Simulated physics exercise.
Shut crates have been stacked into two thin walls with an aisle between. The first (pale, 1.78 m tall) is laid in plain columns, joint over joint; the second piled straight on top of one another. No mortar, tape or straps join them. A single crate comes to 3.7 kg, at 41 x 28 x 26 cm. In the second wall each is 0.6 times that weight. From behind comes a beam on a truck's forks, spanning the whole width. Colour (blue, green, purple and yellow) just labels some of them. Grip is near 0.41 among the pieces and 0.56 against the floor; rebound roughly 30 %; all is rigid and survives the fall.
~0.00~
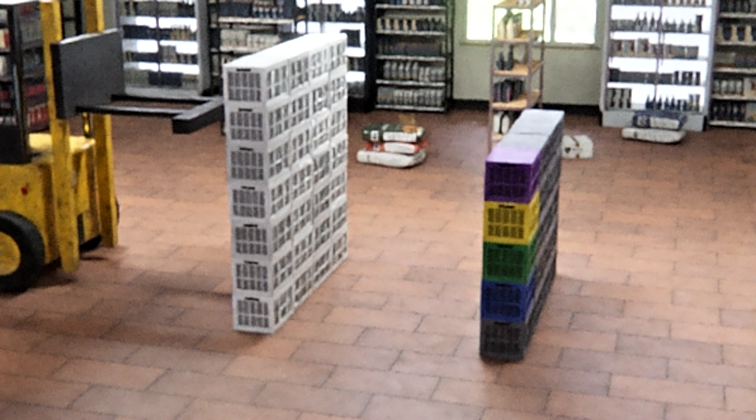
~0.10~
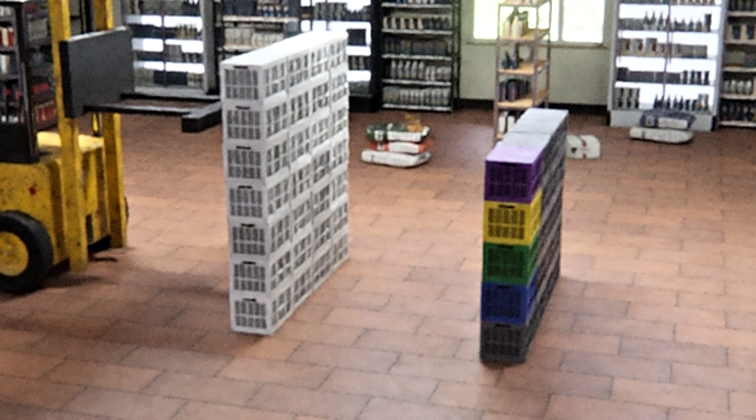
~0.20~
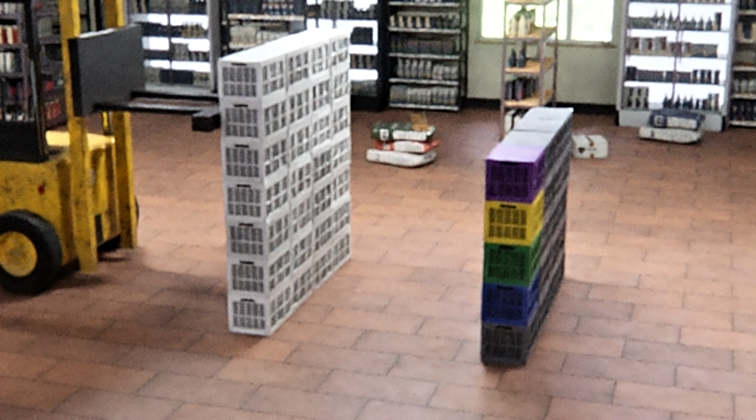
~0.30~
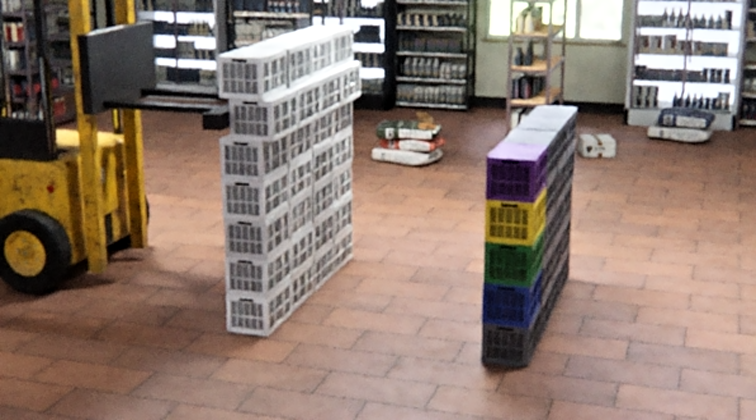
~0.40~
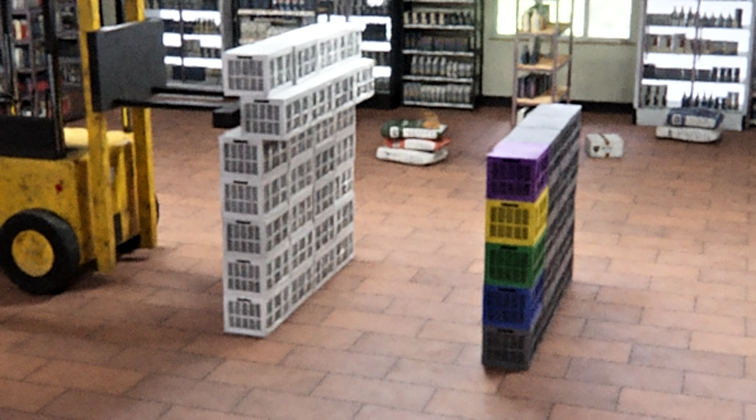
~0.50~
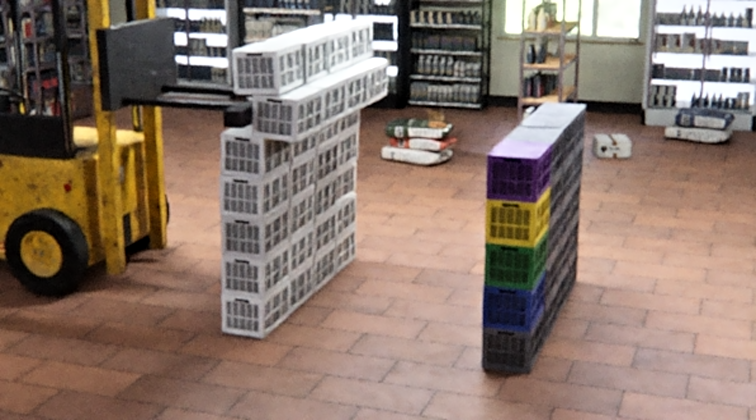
A yellow forklift on the left moved its dark beam up to a tall wall of white crates and pushed the upper rows rightward, while the wall with purple and yellow crates stayed still.
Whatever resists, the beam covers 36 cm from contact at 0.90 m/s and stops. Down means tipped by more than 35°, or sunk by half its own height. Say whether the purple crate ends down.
That crate remains up.
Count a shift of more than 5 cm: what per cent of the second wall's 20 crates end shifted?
It is 0 per cent.
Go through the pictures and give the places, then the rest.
In the first picture (pixels give the middle of a visible side; the camera moves round a little), beam (182, 127) 20 cm from the wall; purple crate (507, 183); yellow crate (506, 223); green crate (505, 263); none of the others has stirred.
The second picture shows beam (191, 126) 11 cm from the wall; purple crate (508, 182).
The third picture shows beam (202, 124) 18 mm from the wall; purple crate (509, 181).
The fourth picture shows beam (213, 122) 7 cm in; purple crate (510, 180).
The fifth picture shows beam (223, 121) 16 cm in; purple crate (511, 179).
The sixth picture shows beam (234, 120) 25 cm in; purple crate (512, 179); green crate (509, 267); yellow crate (510, 224); none of the others has stirred.
After 0.68 s, 0 of the pale wall down; none of the 20 crates of the second wall down; purple crate unmoved.
After 0.98 s, 8 of the pale wall down; none of the 20 crates of the second wall down; purple crate unmoved.
After 1.46 s, 11 of the pale wall down; none of the 20 crates of the second wall down; purple crate unmoved.
In the end (5.8 s), 11 of the pale wall down; none of the 20 crates of the second wall down; purple crate unmoved; yellow crate unmoved; blue crate unmoved. From the last view, middles, purple crate near (520, 171), yellow crate near (518, 214).
